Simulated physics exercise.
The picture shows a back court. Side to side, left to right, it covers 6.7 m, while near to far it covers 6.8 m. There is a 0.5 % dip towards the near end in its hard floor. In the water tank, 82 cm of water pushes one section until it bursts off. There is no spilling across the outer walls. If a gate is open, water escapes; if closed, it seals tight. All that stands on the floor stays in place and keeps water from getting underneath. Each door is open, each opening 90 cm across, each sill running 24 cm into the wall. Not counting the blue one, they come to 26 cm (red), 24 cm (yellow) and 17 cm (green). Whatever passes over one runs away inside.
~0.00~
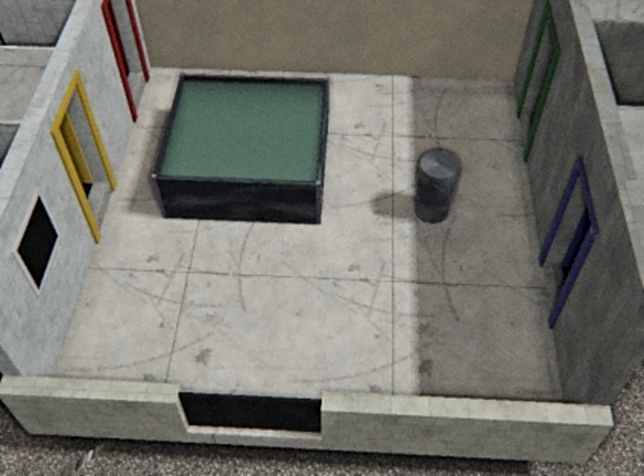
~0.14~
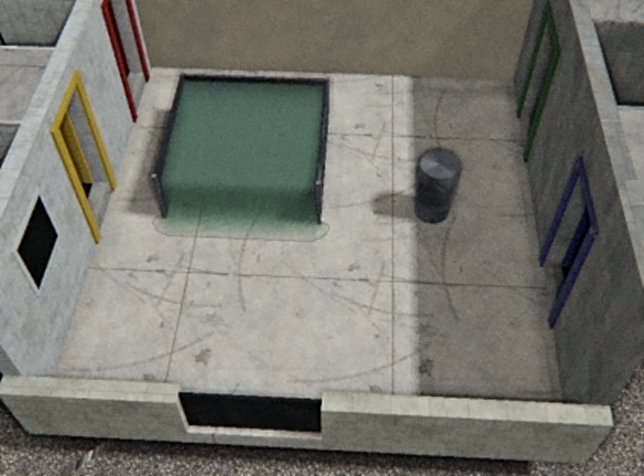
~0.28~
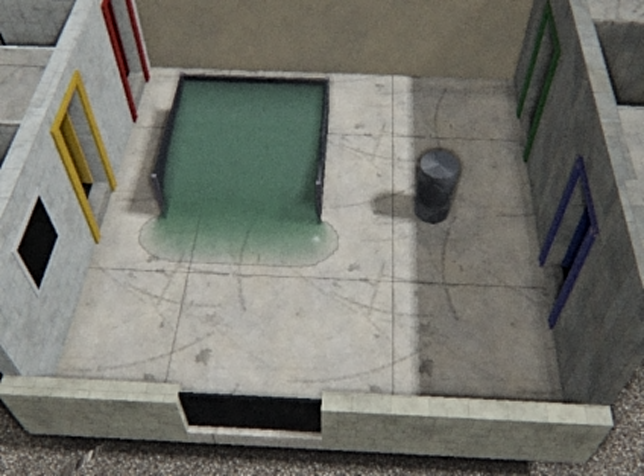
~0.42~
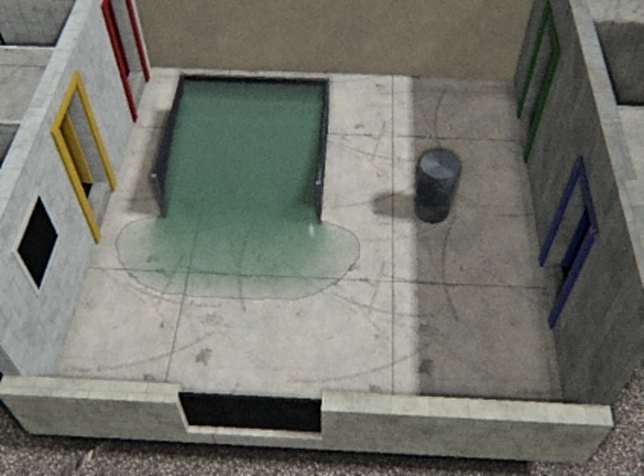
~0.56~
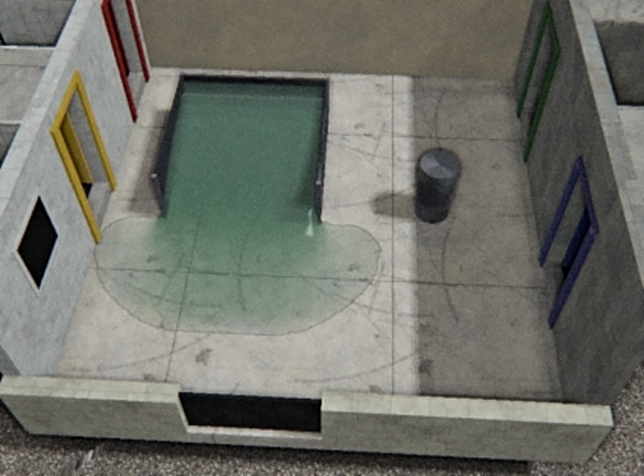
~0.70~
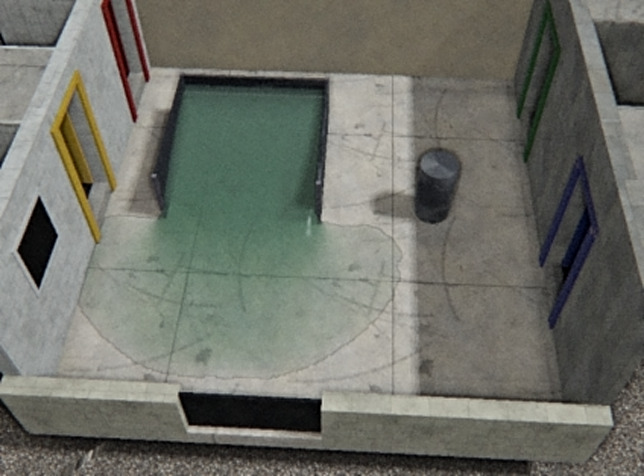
A large dark-edged tank of green water in a walled court lost its near side, and the water poured out through the gap, spreading in a widening rounded pool across the pale floor.
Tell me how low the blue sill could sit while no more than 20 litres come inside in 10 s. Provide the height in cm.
At least 16 cm or so.
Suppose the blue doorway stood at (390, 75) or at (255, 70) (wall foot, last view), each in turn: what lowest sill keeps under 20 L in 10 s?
In turn: About 8.0 cm, about 12.0 cm.
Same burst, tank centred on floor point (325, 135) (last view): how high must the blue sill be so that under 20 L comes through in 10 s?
Roughly 11.5 centimetres.
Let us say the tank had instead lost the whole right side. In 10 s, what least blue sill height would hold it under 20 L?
At least roughly 16 centimetres tall.
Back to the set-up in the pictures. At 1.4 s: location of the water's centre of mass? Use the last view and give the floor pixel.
The water's centre is at about (239, 238).
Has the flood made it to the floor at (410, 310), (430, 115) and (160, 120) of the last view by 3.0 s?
In turn: Wet, still dry, dry.
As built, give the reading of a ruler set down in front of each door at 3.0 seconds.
Centimetres: Red = 0, yellow = 2, green = 0, blue = 7.
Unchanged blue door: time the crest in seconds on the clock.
I'd guess close to 6.0 seconds.
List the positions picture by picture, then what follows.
In the first frame, the water tank at (246, 129) is whole and still, 82 cm deep; the blue door at (565, 251) is dry.
In the second frame, the gap is at (240, 207), the front 0.3 m out at (171, 232); the back of the water tank holds 82 cm.
In the third frame, water pours out at (240, 208) and has run 0.8 m, to (173, 257); about 13 cm deep outside, 82 cm at the back.
In the fourth frame, the front is at (162, 287), 1.3 m from the gap at (241, 209); 3.9 m2 of floor is wet, 80 cm left at the back.
In the fifth frame, the gap is at (241, 210), the front 1.9 m out at (162, 323); the back of the water tank holds 72 cm.
In the sixth frame, the gap is at (241, 210), the front 2.6 m out at (162, 366); the back of the water tank holds 70 cm; 2.3 m in a straight line remain to the blue door at (565, 251).
After 1.4 s water covers 40 % of the floor, deepest (50 cm) near (187, 401); it has not reached the blue door.
After 3.0 s water covers 45 % of the floor, deepest (46 cm) near (567, 434); 7 cm at the blue door, 0 litres in over its 11 cm sill.
After 10.0 s water covers 100 % of the floor, deepest (18 cm) near (138, 112); 10 cm at the blue door, 89 litres in over its 11 cm sill.
At the blue door as built, the water arrived by 2.9 s and peaked near 20 cm at 5.8 s.
With a sill of 13.5 cm, 48 litres would have come in within the 10 s; with 18 cm, 9 litres. So under 20 litres takes about 16 cm.
